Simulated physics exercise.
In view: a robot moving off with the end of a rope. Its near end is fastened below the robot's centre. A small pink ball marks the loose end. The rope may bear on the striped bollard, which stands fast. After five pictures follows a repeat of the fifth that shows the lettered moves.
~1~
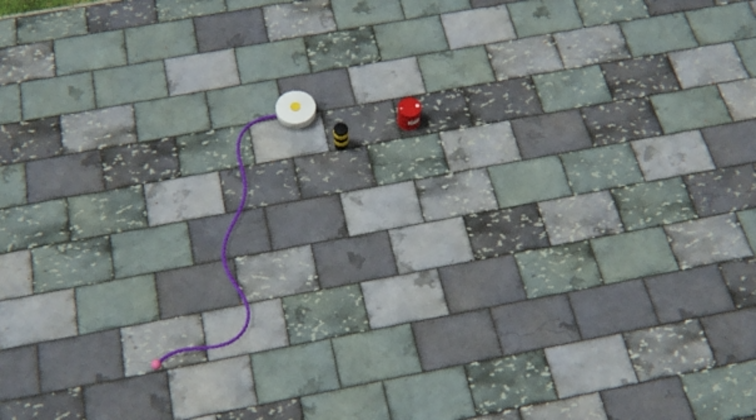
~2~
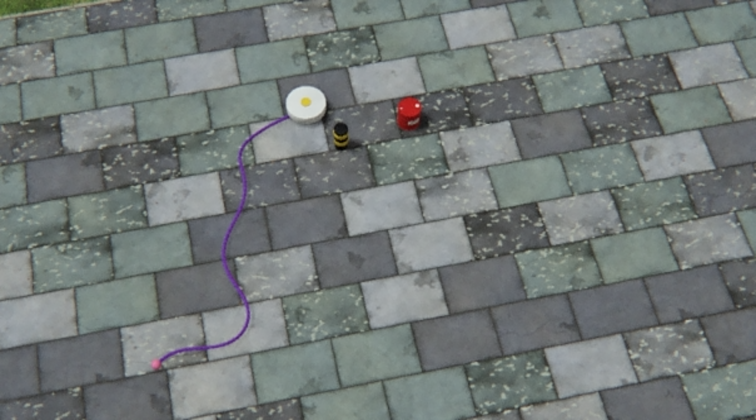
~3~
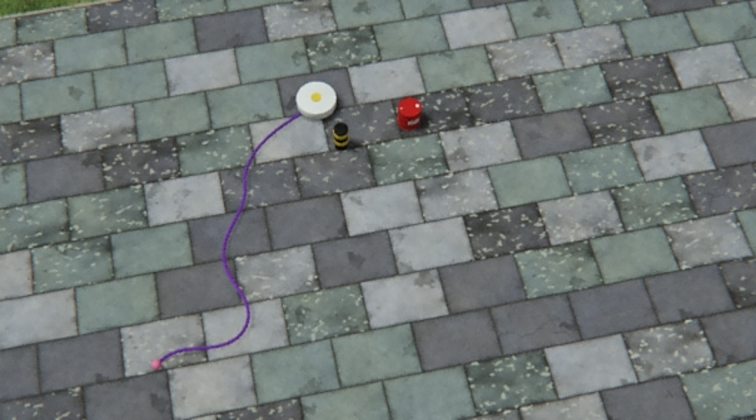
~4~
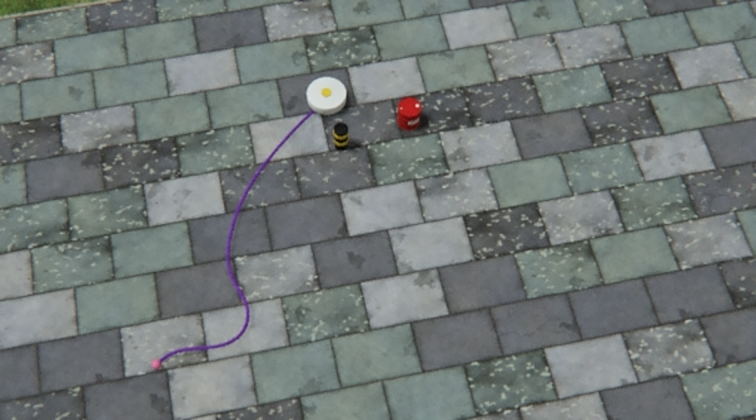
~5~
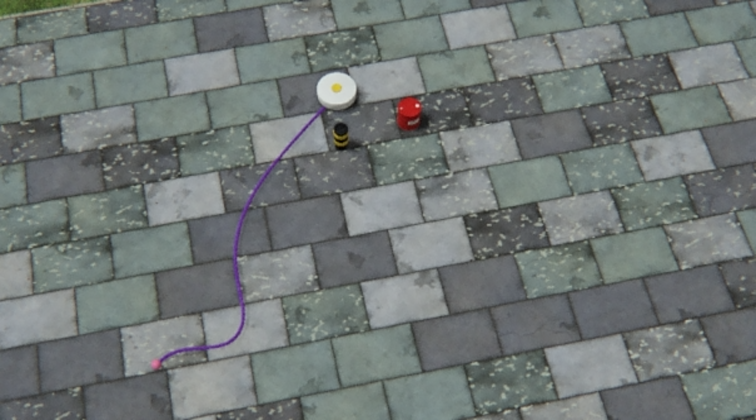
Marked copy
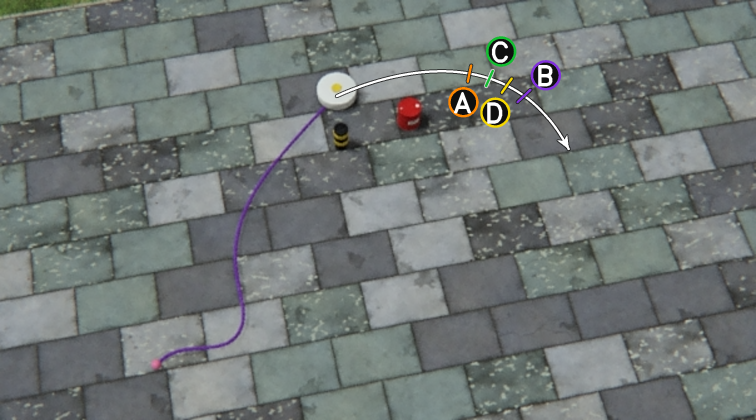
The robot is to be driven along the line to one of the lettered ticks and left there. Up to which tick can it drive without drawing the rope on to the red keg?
Up to mark C.
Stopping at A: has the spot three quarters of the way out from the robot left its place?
Yes.
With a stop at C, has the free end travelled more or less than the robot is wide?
More.
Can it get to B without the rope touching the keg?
No.
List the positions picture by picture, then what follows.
In the first frame, robot (296, 111); free end (156, 365); red keg (409, 114).
In the second frame, robot (306, 106); free end (156, 365).
In the third frame, robot (316, 101); bollard (341, 137).
In the fourth frame, robot (327, 97); red keg (409, 114).
In the fifth frame, robot (337, 92); free end (156, 365); red keg (409, 114); bollard (341, 137).
On the marked copy, A at (469, 74); B at (524, 96); C at (489, 78); D at (507, 86); the route from (337, 96) via (471, 74) to (569, 149).
With C. Early on, robot (388, 74), middle of the rope (276, 208), free end (167, 357).
Further on, robot (443, 67), middle of the rope (308, 177), free end (200, 323).
At the end, robot (490, 74), middle of the rope (328, 150), free end (223, 291); only the bollard has been touched, if anything.
As for the rest, A is safe but short; B brings the rope against the keg; D brings the rope against the keg.
